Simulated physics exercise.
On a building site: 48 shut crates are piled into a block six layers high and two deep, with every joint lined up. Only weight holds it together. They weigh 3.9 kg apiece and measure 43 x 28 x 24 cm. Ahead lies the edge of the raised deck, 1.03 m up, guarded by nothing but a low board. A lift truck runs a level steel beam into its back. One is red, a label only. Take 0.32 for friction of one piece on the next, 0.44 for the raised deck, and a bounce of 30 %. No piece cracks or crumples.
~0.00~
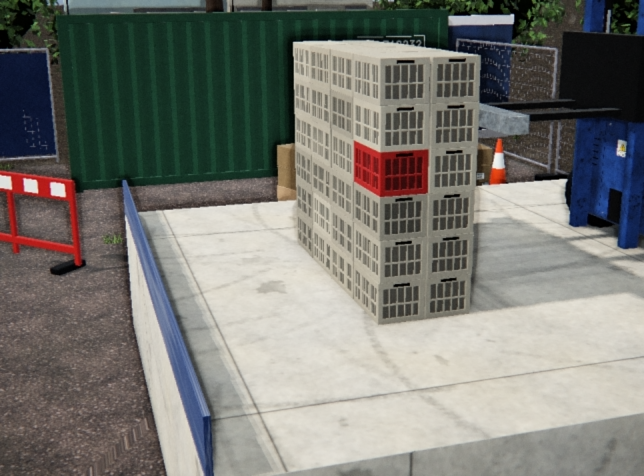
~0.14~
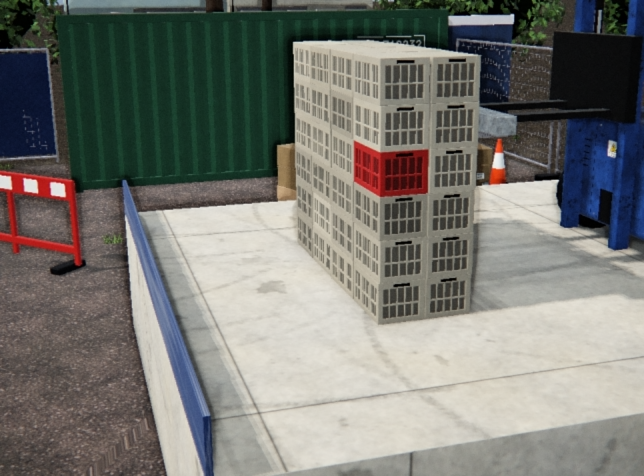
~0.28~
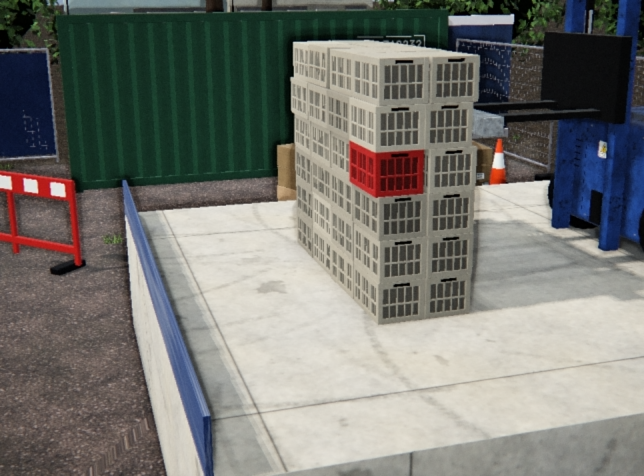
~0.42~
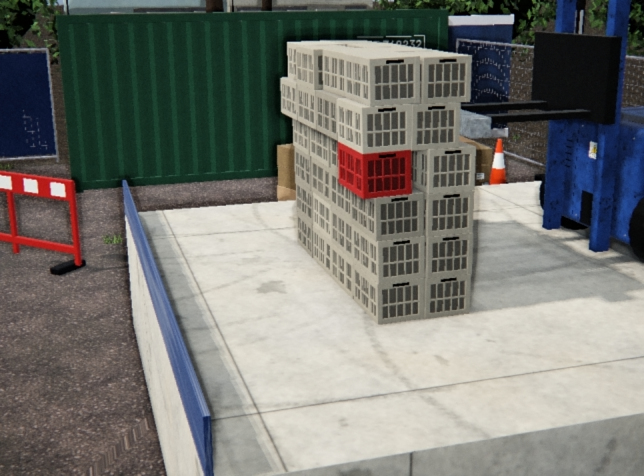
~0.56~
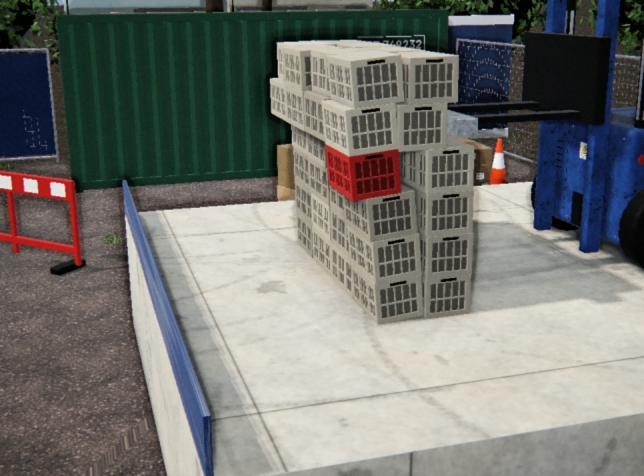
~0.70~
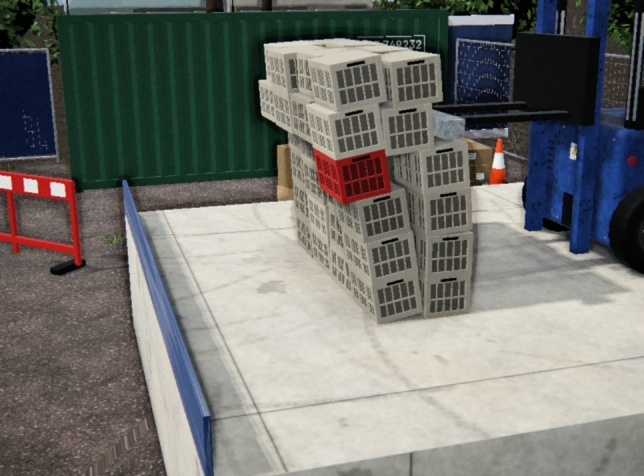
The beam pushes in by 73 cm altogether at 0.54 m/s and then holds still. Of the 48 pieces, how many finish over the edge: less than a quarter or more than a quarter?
Ending over the edge: Less than a quarter.
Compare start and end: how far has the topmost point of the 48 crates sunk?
About 50 cm.
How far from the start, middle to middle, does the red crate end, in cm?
Moved: Red 140.
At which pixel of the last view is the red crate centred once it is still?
Around (191, 312).
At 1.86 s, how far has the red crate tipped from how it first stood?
Roughly 90°.
Around 1.20 s, none of the 48 crates over the edge, 34 disturbed; red crate tipped 39°, 17 cm lower.
Around 1.86 s, 1 of the 48 crates over the edge; red crate on its side.
Finally (3.4 s), 6 of the 48 crates over the edge; red crate on its side. That is 12 per cent. Seen by the last camera, middles, red crate near (191, 312).
